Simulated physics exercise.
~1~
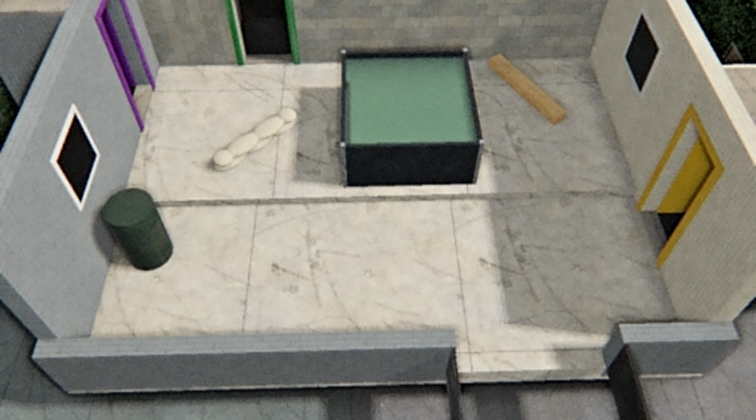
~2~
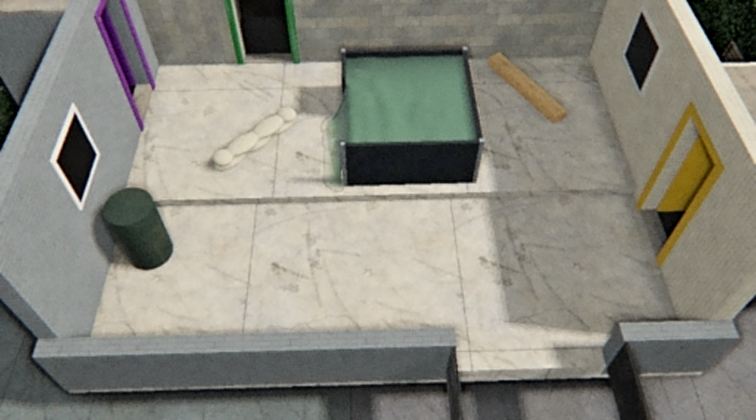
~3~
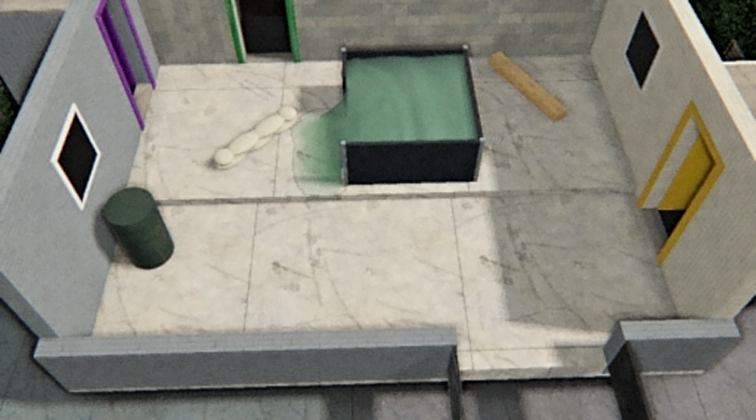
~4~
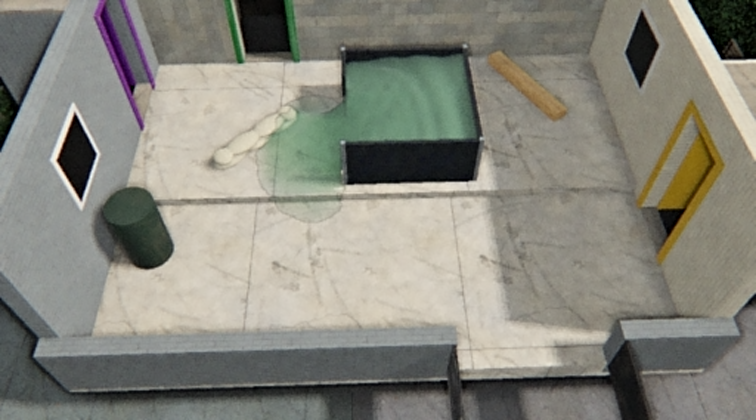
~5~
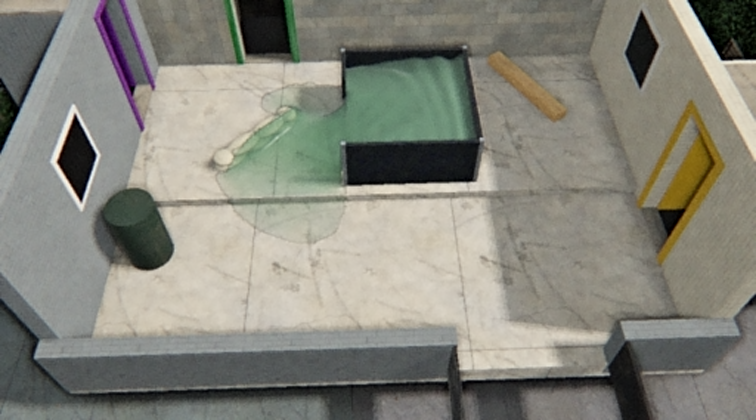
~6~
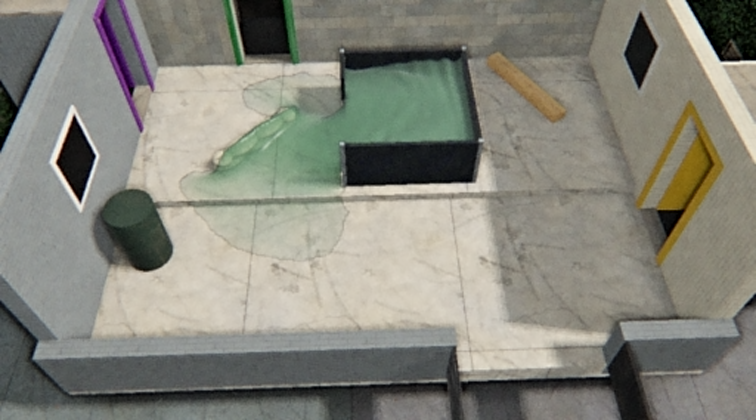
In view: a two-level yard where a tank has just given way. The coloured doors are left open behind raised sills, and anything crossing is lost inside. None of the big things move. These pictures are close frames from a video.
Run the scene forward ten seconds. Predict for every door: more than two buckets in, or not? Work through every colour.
The yellow door: More than two; the purple door: Not more than two; the green door: More than two.
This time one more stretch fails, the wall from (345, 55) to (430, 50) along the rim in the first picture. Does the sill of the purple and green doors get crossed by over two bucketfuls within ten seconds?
Looking at each: The purple one admits more, while the green one admits more.
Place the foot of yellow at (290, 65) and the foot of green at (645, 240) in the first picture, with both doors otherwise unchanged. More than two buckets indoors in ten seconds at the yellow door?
Well, the yellow door overshoots, as it turns out.
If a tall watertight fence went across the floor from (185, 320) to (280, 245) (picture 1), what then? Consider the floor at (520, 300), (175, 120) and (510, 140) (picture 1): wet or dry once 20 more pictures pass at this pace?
The first spot is untouched, the second swamped, the third untouched.
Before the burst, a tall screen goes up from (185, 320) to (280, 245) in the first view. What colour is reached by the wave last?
Last: The yellow-painted one.
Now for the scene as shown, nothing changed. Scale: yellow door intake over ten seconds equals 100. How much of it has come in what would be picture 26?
Roughly 0 percent.
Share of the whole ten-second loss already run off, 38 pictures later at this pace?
Note - share reached: 30 %.
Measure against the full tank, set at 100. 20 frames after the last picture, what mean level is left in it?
Near 28 in a hundred.
A moment on, water covers 30 % of the floor; the yellow door not reached, the purple door not reached, the green door under two buckets in.
Next, water covers 40 % of the floor; the yellow door not reached, the purple door wet at the sill, nothing in, the green door over two buckets in.
Then, water covers 45 % of the floor; the yellow door not reached, the purple door wet at the sill, nothing in, the green door over two buckets in.
Later, water covers 80 % of the floor; the yellow door under two buckets in, the purple door wet at the sill, nothing in, the green door far over two buckets in.
In the end, water covers 85 % of the floor; the yellow door far over two buckets in, the purple door wet at the sill, nothing in, the green door far over two buckets in.
